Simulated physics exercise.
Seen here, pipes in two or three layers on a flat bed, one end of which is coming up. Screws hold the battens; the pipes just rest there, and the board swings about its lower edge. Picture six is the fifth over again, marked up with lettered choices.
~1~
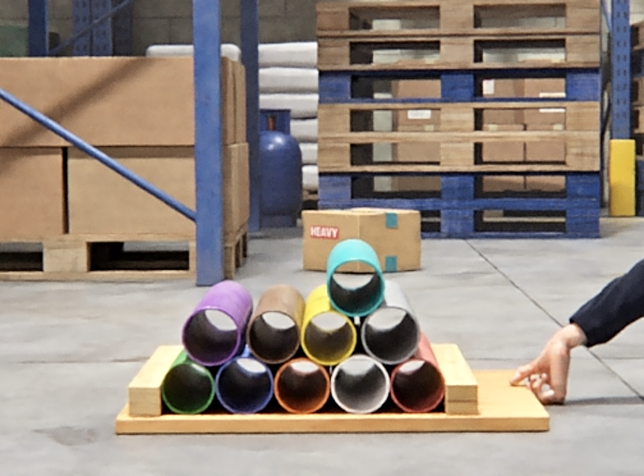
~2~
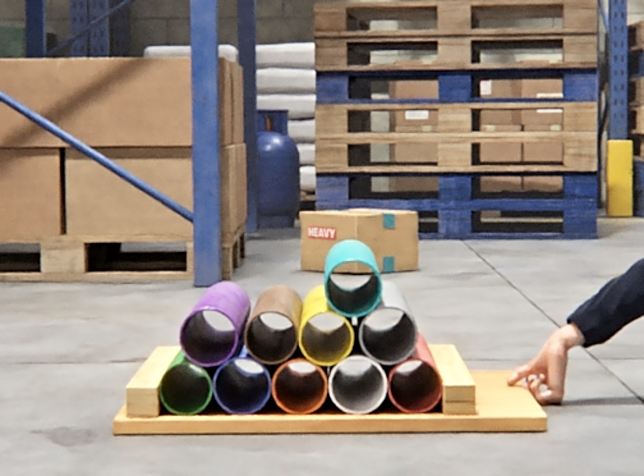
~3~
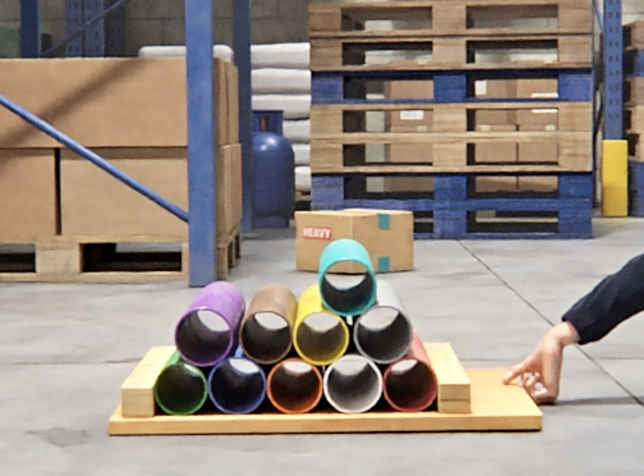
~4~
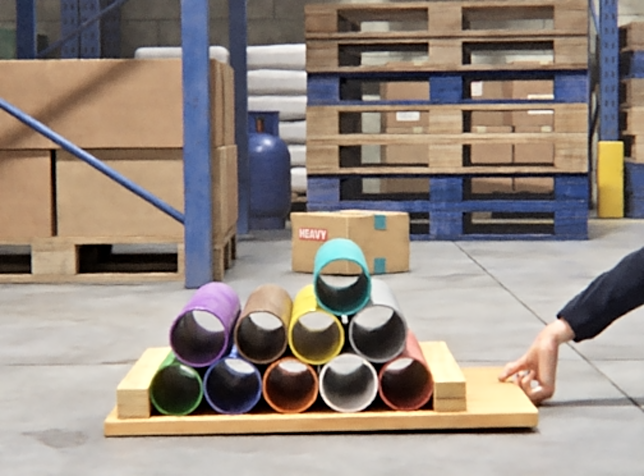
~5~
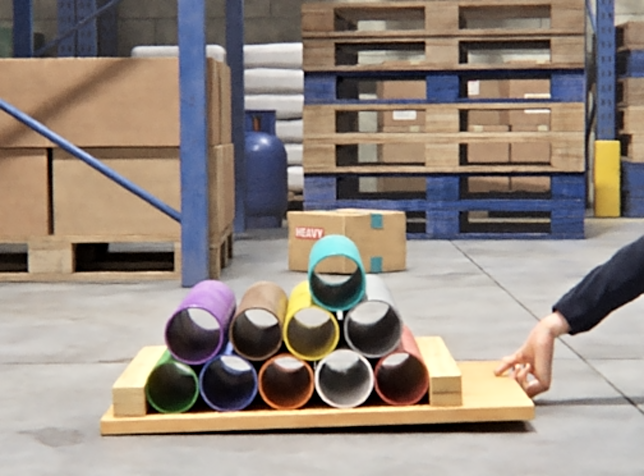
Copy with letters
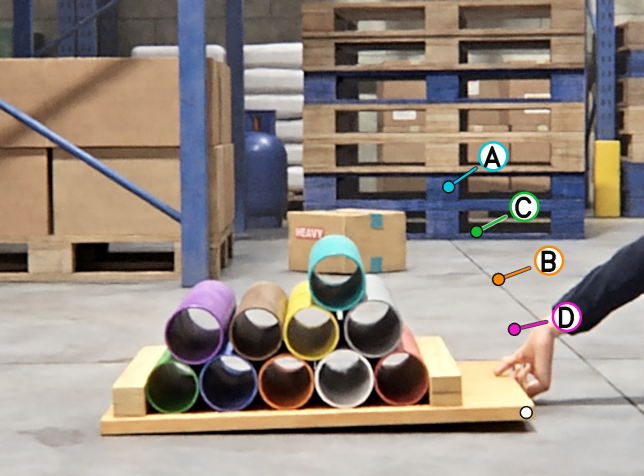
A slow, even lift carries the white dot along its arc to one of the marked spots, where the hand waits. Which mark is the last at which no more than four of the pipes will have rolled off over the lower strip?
At most to C.
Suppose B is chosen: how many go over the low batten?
The count is none.
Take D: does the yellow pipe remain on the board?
Yes, with D.
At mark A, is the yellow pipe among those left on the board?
No, with A.
On the marked copy, A at (449, 187); B at (498, 280); C at (477, 232); D at (514, 329); the white dot at (526, 412).
With C. Early on, board at 16°.
Further on, board at 27°.
At the end, board at 27°, one over the low batten (purple).
As for the rest, A five over the low batten; B none over the low batten; D none over the low batten.
